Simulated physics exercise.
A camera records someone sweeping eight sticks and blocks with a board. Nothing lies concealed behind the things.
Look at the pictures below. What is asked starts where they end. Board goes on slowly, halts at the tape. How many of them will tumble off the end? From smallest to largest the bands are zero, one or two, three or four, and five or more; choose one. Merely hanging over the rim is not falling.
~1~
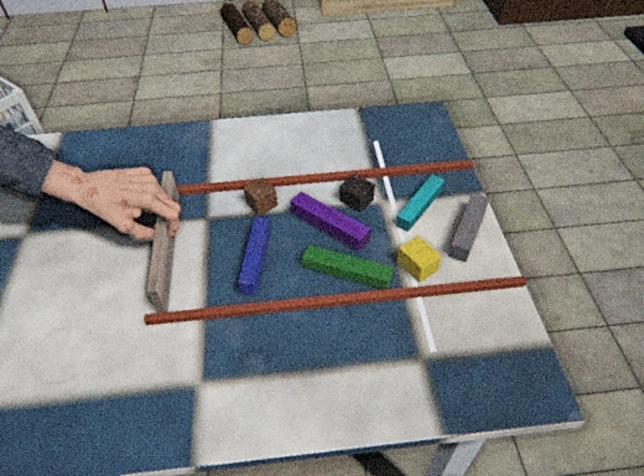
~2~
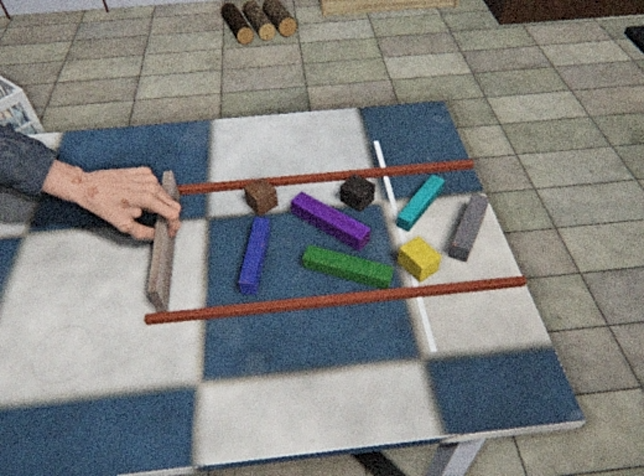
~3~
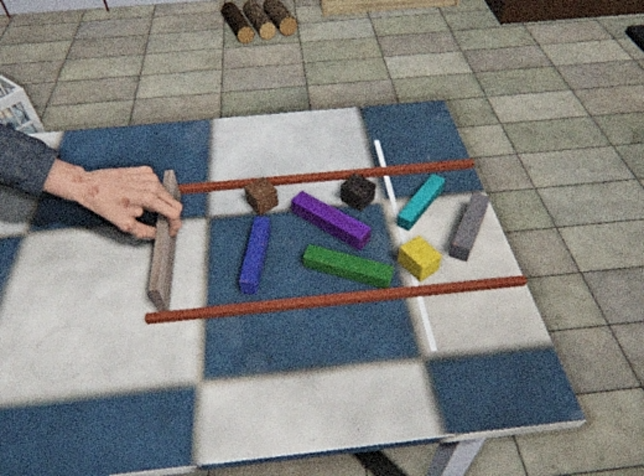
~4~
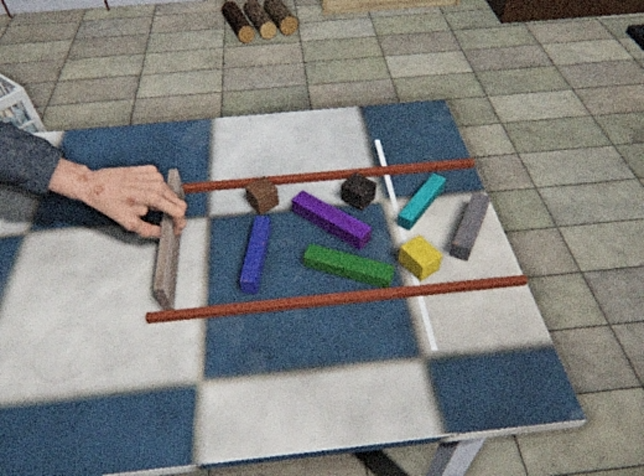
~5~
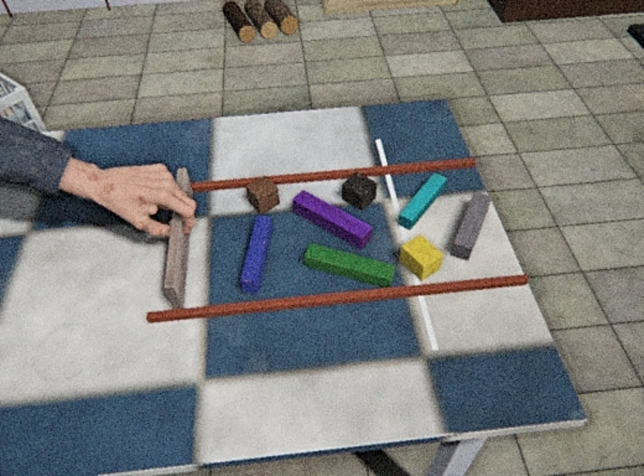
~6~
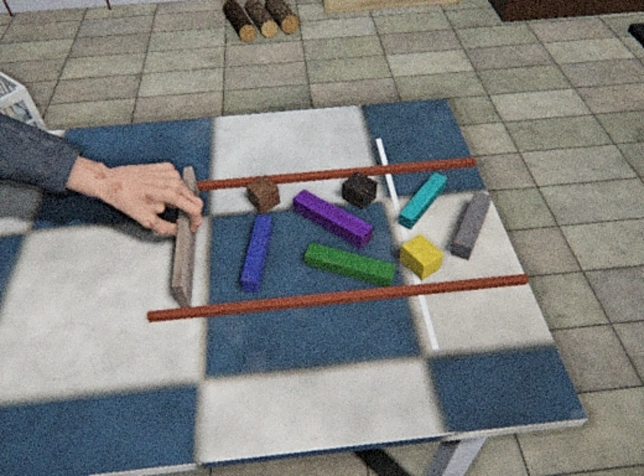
The right band is zero.
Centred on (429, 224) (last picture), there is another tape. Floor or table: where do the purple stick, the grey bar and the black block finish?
The purple stick: It is still there. The grey bar: It is gone. The black block: It is still there.
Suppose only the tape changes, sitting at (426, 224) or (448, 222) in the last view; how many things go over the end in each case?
The counts: 1 and 3.
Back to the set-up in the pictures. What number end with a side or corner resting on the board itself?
That makes 3.
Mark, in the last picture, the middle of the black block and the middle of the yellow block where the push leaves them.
In the last picture the black block sits around (430, 184) and the yellow block around (485, 239).
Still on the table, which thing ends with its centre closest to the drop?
Grey bar.
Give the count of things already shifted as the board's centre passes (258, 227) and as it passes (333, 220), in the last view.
Answer - first 2, then 6.
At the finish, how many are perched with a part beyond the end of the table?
1 overhanging.
Soon after, none off yet; grey bar at rest near (472, 224); turquoise stick at rest near (423, 200); yellow block at rest near (421, 257).
Then, none off yet; grey bar at rest near (472, 224); turquoise stick at rest near (423, 200); yellow block moving near (428, 254).
Further on, none off yet; grey bar moved a little near (486, 226); turquoise stick moved a little near (435, 195); yellow block moved about its own width near (459, 242).
At rest, the number that fall off is zero.
